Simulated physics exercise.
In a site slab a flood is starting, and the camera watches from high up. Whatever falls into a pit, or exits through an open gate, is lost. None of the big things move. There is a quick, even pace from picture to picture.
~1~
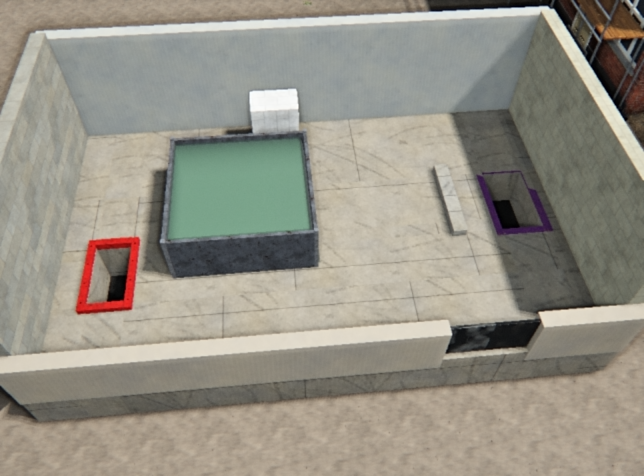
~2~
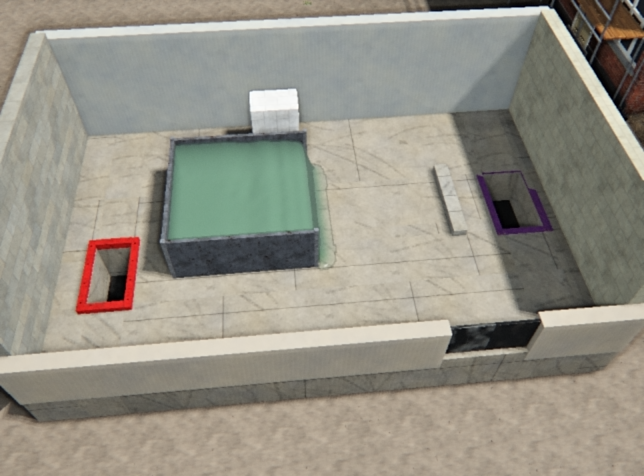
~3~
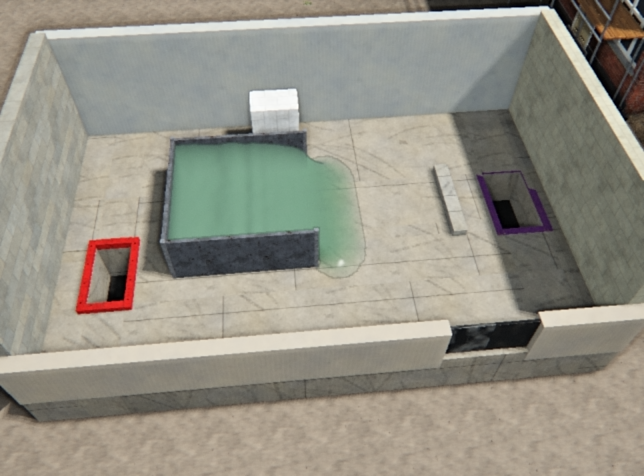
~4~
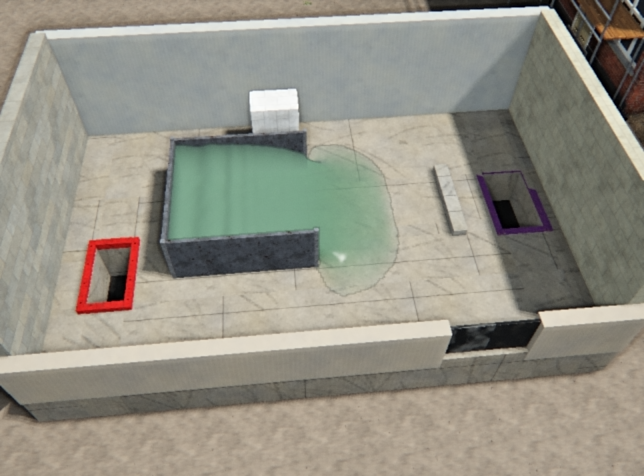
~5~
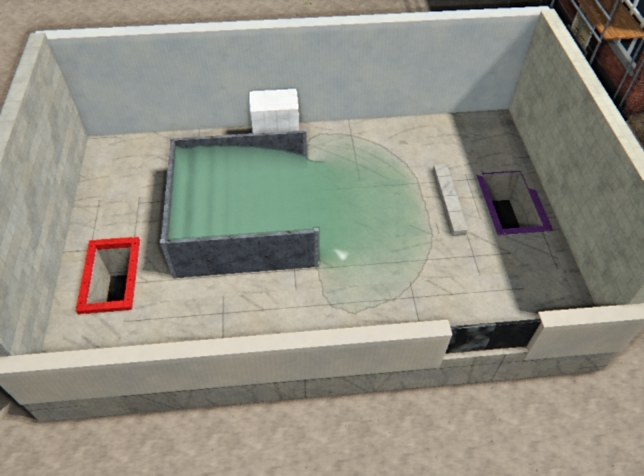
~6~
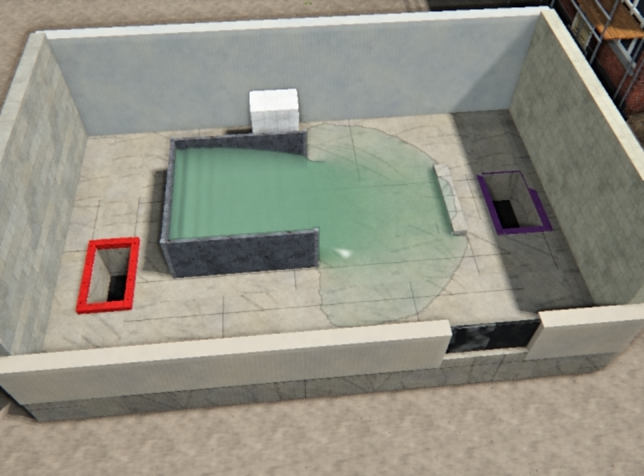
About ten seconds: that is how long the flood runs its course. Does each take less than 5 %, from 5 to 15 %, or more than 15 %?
It ends like this: The gate takes less than 5 %; the red pit takes less than 5 %; the purple pit takes more than 15 %.
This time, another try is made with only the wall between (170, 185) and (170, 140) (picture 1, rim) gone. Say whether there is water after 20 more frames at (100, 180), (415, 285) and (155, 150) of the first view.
Note, points one to three: Reached and soaked / unreached / reached and soaked.
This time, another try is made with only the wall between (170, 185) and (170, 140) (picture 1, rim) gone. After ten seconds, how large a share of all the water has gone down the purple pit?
The purple pit gets 10 per cent.
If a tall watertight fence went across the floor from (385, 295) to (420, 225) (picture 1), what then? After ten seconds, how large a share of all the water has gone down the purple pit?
Share, purple pit - 40 in a hundred.
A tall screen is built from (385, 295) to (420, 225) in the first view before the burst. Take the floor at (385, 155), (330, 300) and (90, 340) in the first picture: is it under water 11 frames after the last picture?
First submerged, second submerged, third spared.
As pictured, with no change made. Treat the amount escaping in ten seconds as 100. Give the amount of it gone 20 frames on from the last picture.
By my reckoning, 35 %.
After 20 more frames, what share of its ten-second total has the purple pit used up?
I get 35 per cent.
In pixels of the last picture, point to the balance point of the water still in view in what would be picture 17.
Around pixel (377, 213).
A moment on, water covers 50 % of the floor; the gate 0 %, the red pit 0 %, the purple pit 3 %.
Next, water covers 55 % of the floor; the gate 0 %, the red pit 0 %, the purple pit 8 %.
Then, water covers 55 % of the floor; the gate 0 %, the red pit 0 %, the purple pit 18 %.
Later, water covers 70 % of the floor; the gate 0 %, the red pit 0 %, the purple pit 39 %.
In the end, water covers 95 % of the floor; the gate 0 %, the red pit 0 %, the purple pit 51 %.
